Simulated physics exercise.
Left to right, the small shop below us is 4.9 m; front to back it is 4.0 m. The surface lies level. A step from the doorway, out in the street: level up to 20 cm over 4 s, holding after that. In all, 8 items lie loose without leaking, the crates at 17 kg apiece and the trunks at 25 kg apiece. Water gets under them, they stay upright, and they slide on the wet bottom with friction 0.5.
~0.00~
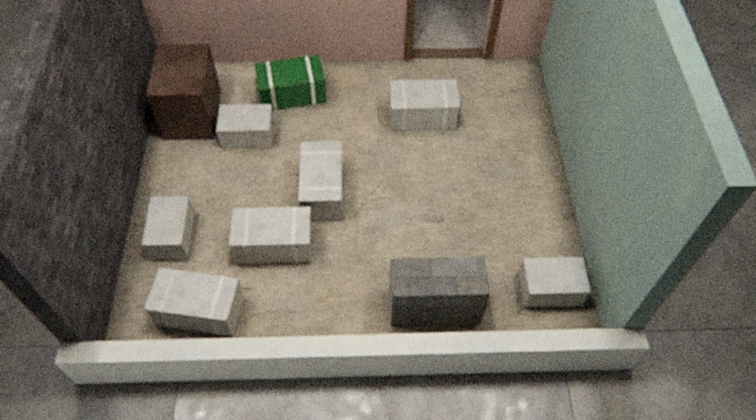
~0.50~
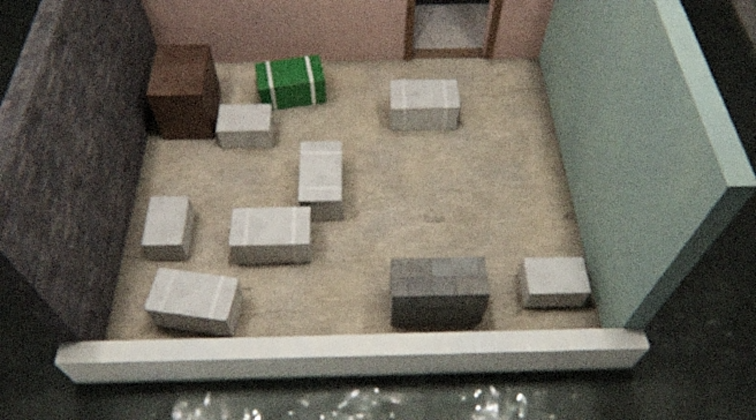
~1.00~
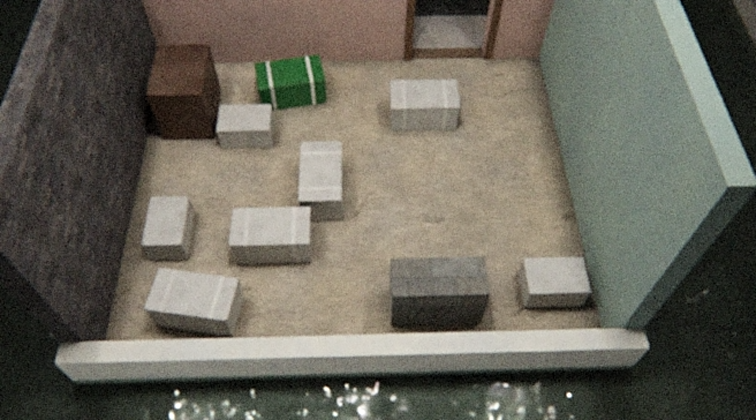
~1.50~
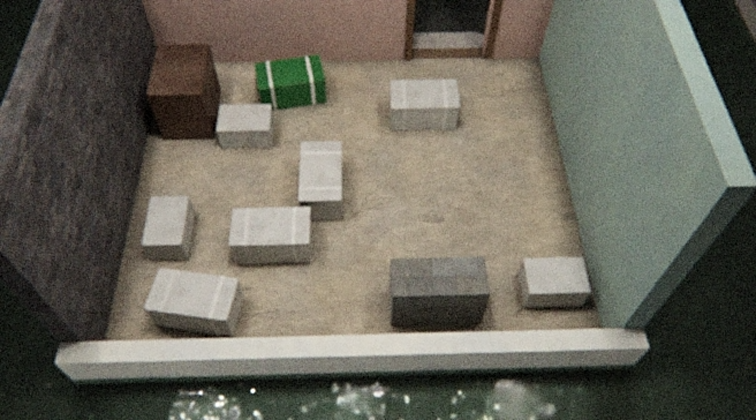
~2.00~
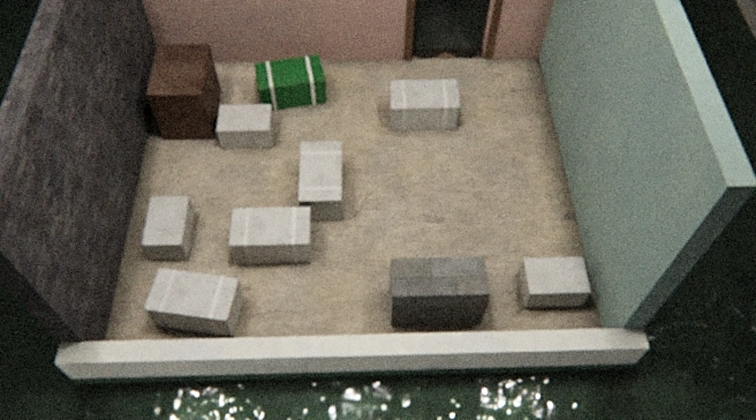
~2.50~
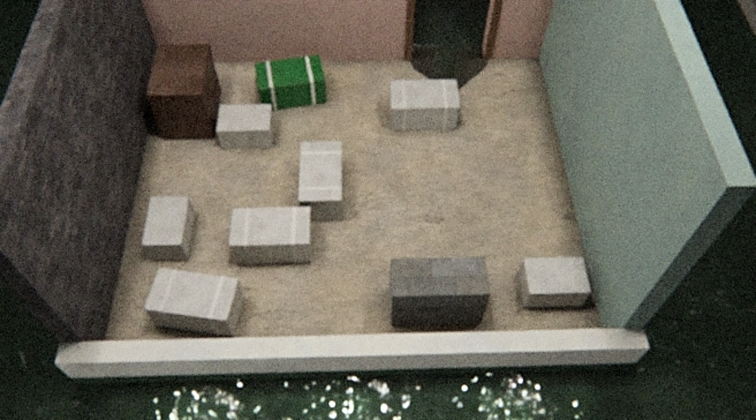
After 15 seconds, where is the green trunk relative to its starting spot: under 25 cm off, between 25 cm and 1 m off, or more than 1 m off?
Result: Essentially stationary.
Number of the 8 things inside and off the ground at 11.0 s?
The number is 1.
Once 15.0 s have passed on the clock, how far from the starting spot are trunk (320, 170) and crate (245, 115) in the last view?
They've ended up 80 cm and 20 cm away, in that order.
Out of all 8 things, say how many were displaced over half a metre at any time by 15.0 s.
The total is 6.
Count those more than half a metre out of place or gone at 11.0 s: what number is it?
The number comes to 2.
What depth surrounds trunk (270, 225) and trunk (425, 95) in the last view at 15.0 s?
Around 10 cm and 9 cm.
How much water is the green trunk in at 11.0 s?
About 3 cm.
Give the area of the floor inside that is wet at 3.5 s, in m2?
About 2.0 m2.
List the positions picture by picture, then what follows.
In the first frame, the green trunk at (289, 72) rests on the ground; 0.0 m2 under water; 0 of 8 have shifted.
In the second frame, the green trunk at (289, 72), on the bottom; 0.0 m2 under water; 0 of 8 have shifted.
In the third frame, the green trunk at (289, 72), on the bottom; 0.0 m2 under water; 0 of 8 have shifted.
In the fourth frame, the green trunk at (289, 72), on the bottom; 0.0 m2 under water; 0 of 8 have shifted.
In the fifth frame, the green trunk at (289, 72) rests on the ground; water covers 0.0 m2; 0 of 8 have shifted.
In the sixth frame, the green trunk at (289, 72) rests on the ground; water covers 0.4 m2; 0 of 8 have shifted.
After 3.5 s the green trunk is near (289, 72), 0.0 m from its start, aground; 0 afloat.
After 6.8 s the green trunk is near (289, 72), 0.0 m from its start, aground; 0 afloat.
After 11.0 s the green trunk is near (289, 72), 0.0 m from its start, aground; 1 afloat.
After 15.0 s the green trunk is near (290, 70), 0.0 m from its start, aground; 6 afloat.
